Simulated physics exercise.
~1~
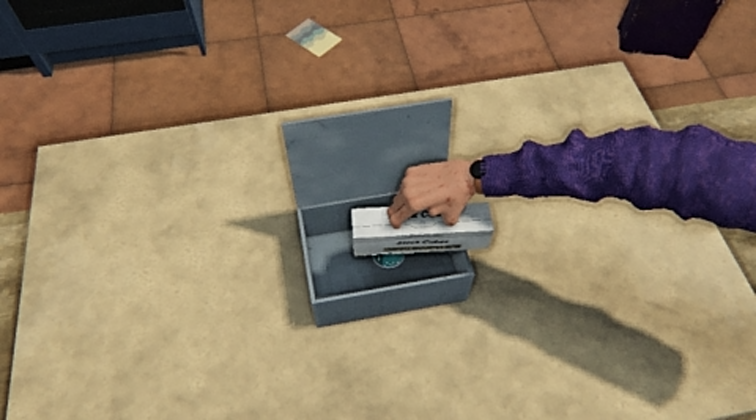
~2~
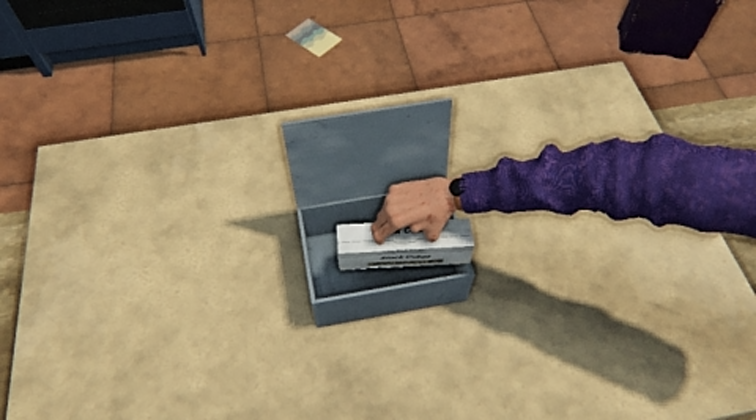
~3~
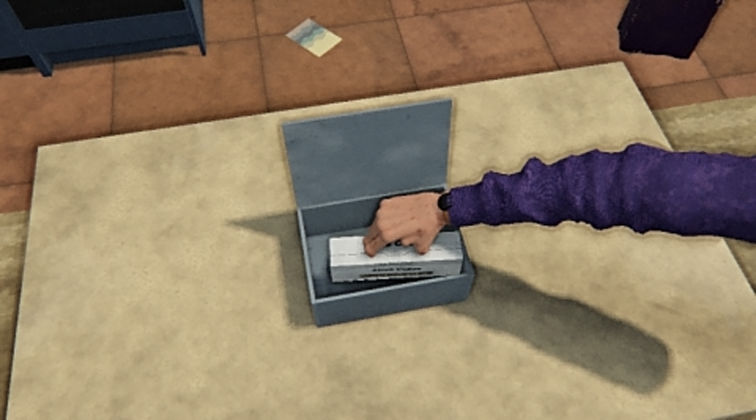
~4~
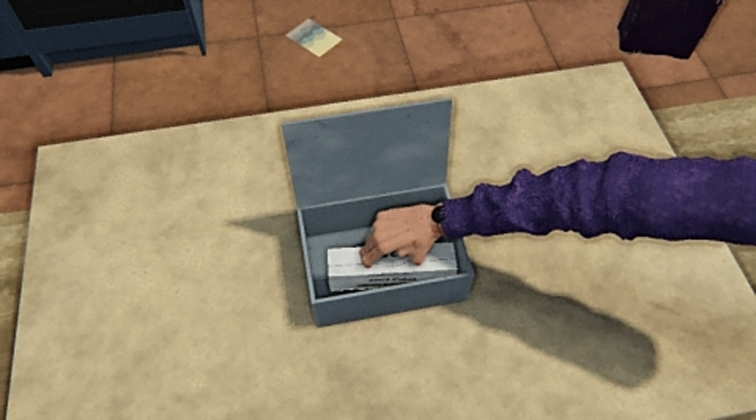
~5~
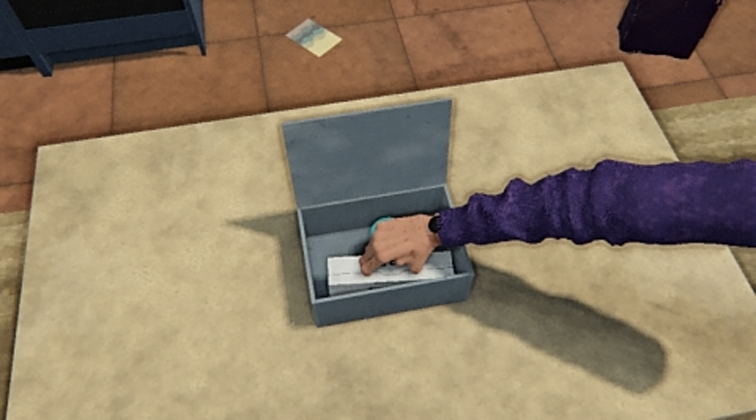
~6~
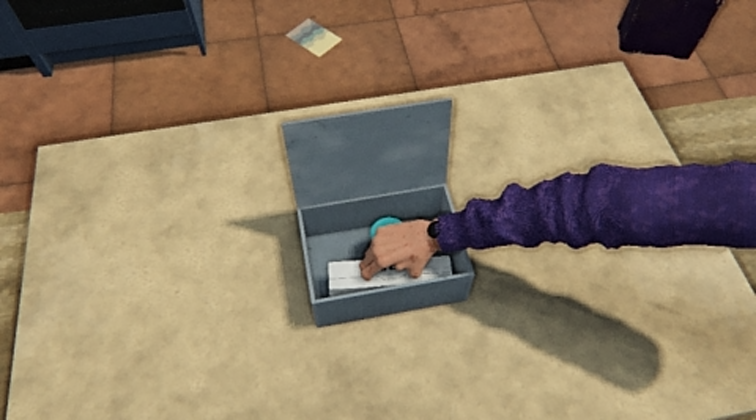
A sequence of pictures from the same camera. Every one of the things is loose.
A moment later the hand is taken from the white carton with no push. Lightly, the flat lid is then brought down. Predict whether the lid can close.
Prediction: The lid closes.
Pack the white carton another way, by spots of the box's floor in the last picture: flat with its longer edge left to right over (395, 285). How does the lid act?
Then the box lid comes to rest down.
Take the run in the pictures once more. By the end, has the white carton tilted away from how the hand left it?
It stays as it was set.
Then, 1.10 s later than the last frame, lid starting down.
Then, 1.60 s later than the last frame, lid 59° above the rim.
Then, 1.90 s later than the last frame, lid 36° above the rim.
Then, 2.20 s later than the last frame, lid 10° above the rim.
When it is over, lid shut; both as before. End places, in pixels of the last picture, white carton near (390, 280).
